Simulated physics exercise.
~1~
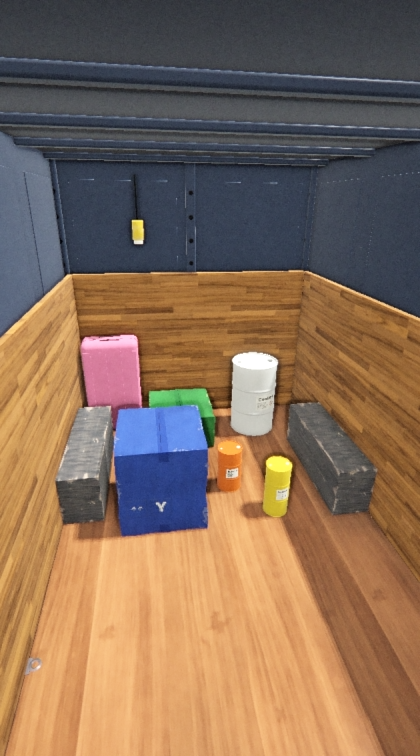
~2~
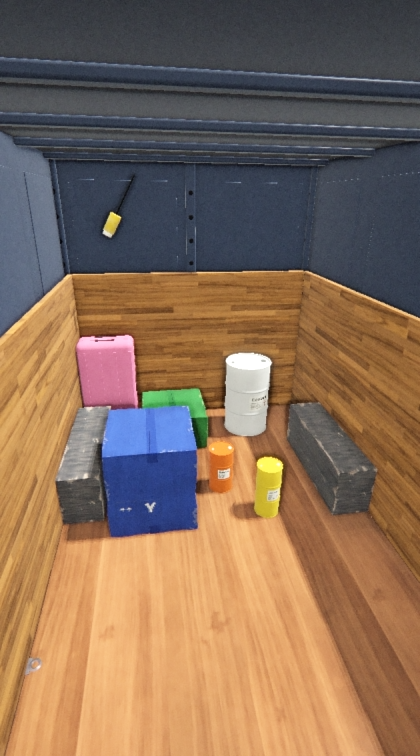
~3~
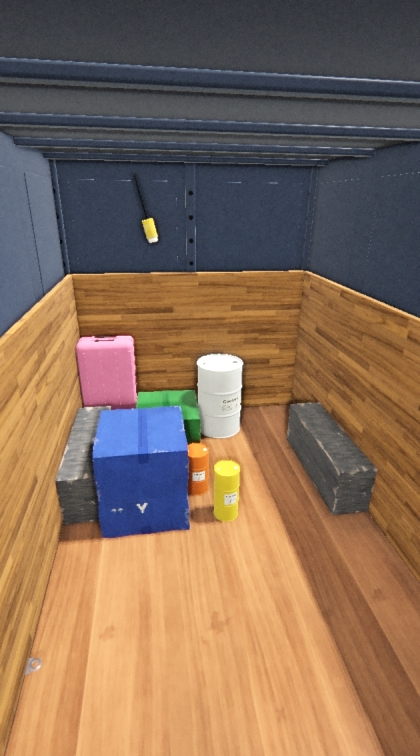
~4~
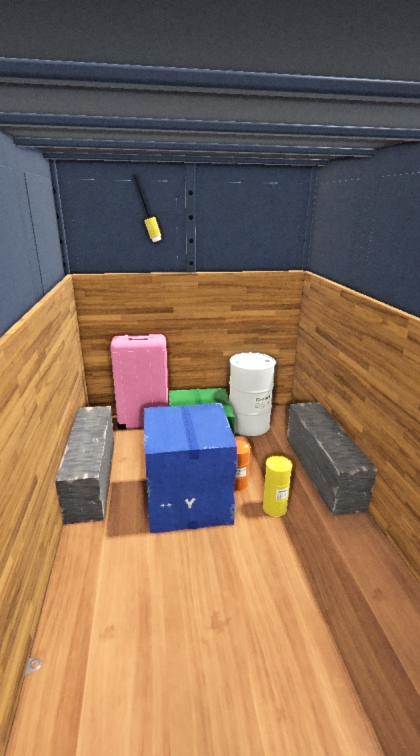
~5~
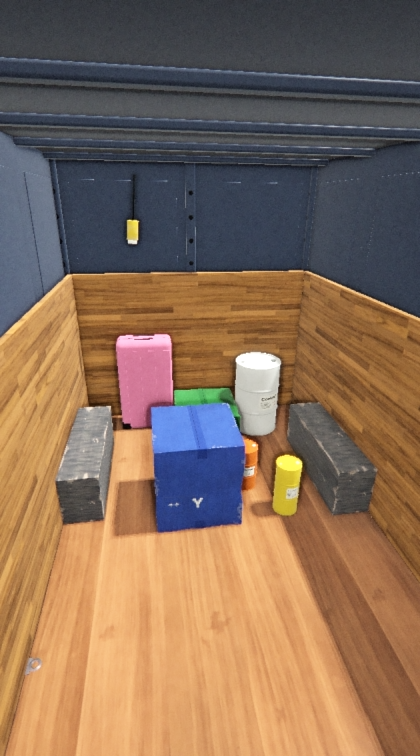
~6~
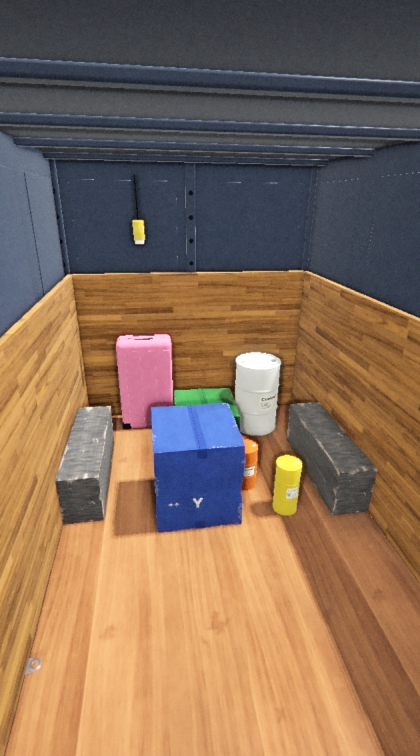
Blue box, pink case, green box, drum and canisters sliding left, then right across a van's load bay, ending upright and still.
